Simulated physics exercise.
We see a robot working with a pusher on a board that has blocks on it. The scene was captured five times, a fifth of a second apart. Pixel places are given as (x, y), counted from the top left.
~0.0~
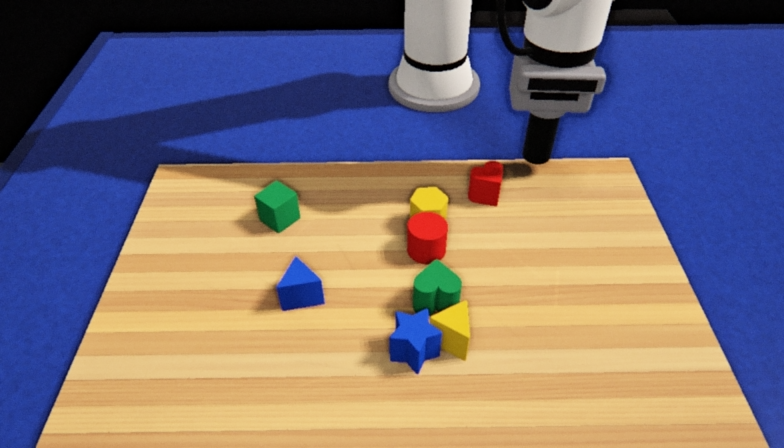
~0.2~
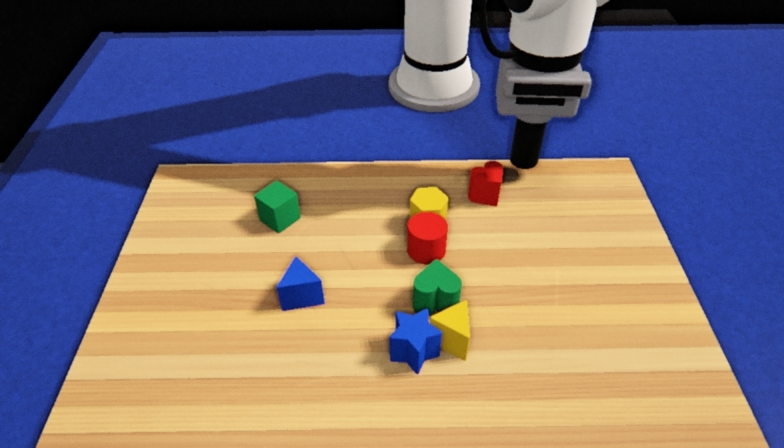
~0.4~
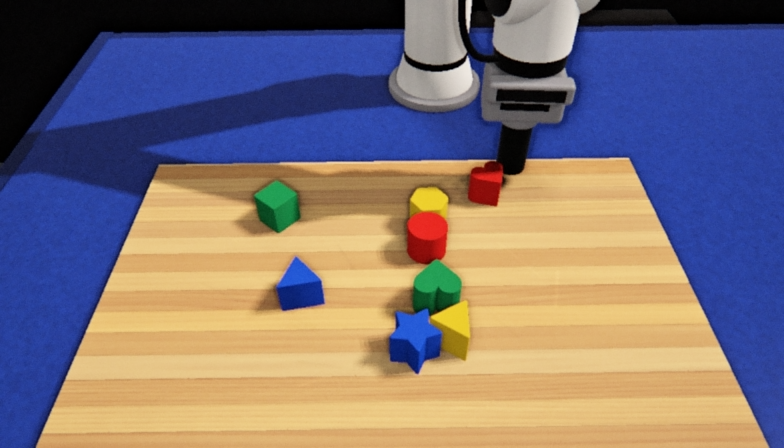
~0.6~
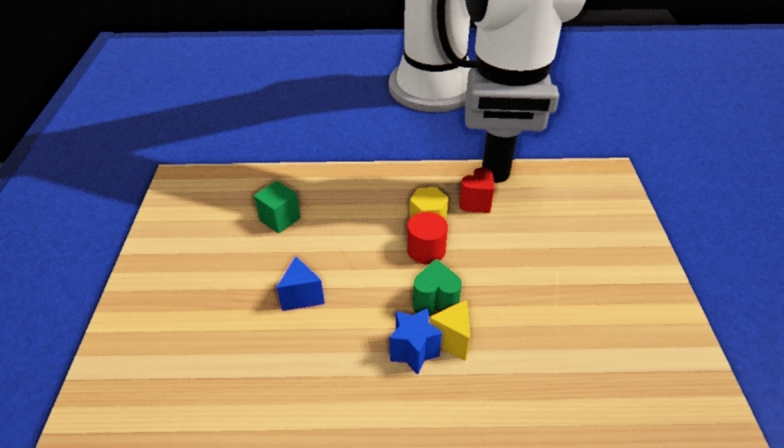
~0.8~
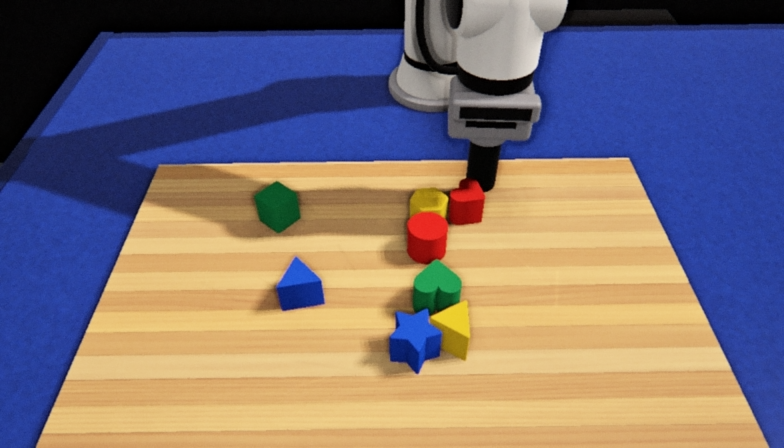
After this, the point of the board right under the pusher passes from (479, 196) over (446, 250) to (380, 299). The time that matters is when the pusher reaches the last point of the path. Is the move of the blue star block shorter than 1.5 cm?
The answer is yes.
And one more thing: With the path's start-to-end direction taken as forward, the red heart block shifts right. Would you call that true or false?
False
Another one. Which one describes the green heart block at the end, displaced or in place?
Once the path is done, it is somewhere new.
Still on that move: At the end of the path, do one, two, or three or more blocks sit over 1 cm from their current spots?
Shifted over 1 cm: Three or more.
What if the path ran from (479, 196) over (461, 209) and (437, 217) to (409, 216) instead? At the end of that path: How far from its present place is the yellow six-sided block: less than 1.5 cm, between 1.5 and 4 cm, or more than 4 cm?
Answer: More than 4 cm.
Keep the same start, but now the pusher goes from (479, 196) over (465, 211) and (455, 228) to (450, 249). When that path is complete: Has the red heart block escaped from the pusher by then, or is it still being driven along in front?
At that point it is up front.
On the path given first. One third of the way, pusher (463, 221); red circular block (418, 235); red heart block (455, 230), turned 20° anticlockwise.
Two thirds of the way, pusher (426, 254); red circular block (390, 248); green heart block (437, 290); red heart block (444, 262), turned 100° anticlockwise.
At the end, pusher (380, 288); blue star block unmoved; red circular block (345, 260); green heart block (440, 295); red heart block (442, 265), turned 115° anticlockwise.
